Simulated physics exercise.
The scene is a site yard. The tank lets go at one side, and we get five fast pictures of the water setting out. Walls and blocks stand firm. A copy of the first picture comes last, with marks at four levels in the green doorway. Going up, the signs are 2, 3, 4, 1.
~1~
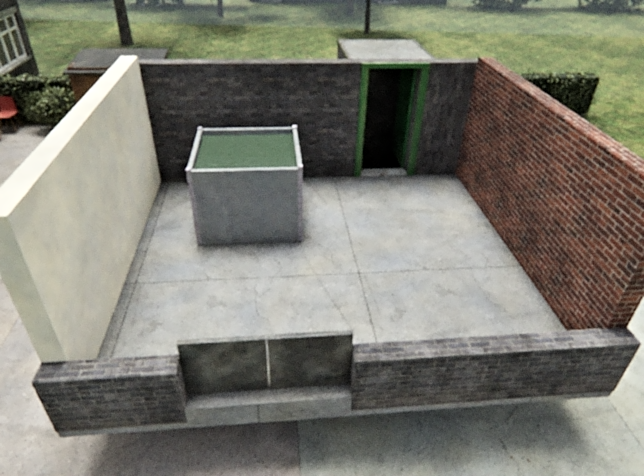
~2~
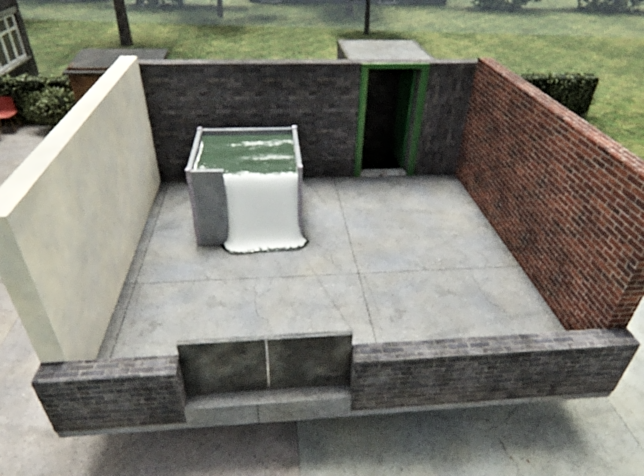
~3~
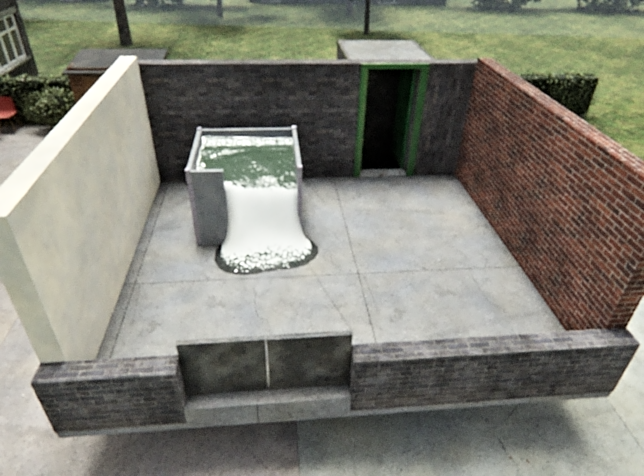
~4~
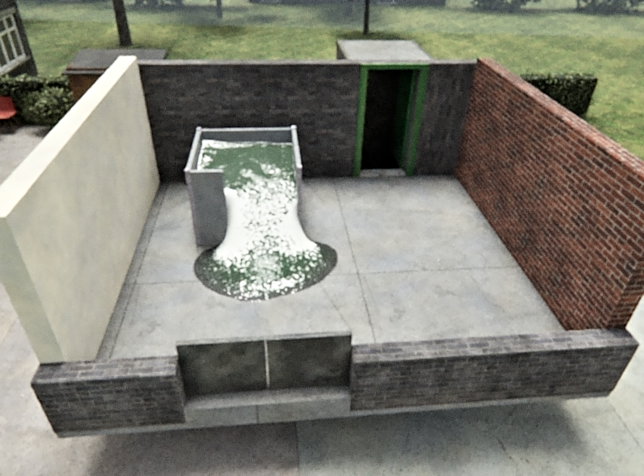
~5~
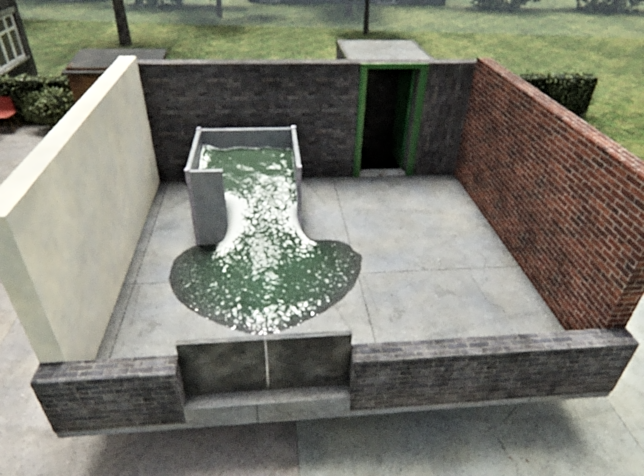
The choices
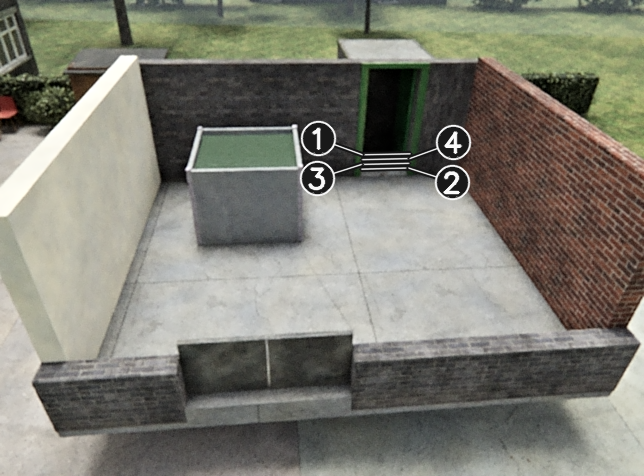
Green water resting in a raised concrete tank poured out through its front in a white, foamy sheet, then fanned across the walled yard's gray floor in a widening, rounded puddle toward the low front wall.
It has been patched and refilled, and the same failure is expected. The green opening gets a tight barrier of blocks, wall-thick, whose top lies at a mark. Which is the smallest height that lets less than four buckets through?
That is mark 2.
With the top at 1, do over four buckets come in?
No, not at all.
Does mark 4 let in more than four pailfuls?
No.
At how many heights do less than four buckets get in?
All of them.
On the marked copy, 1 at (386, 154); 2 at (385, 168); 3 at (385, 163); 4 at (386, 159); from the bottom up 2, 3, 4, 1.
If 1 is chosen, nothing gets over.
If 2 is chosen, a splash gets over, under a bucket.
If 3 is chosen, nothing gets over.
If 4 is chosen, nothing gets over.
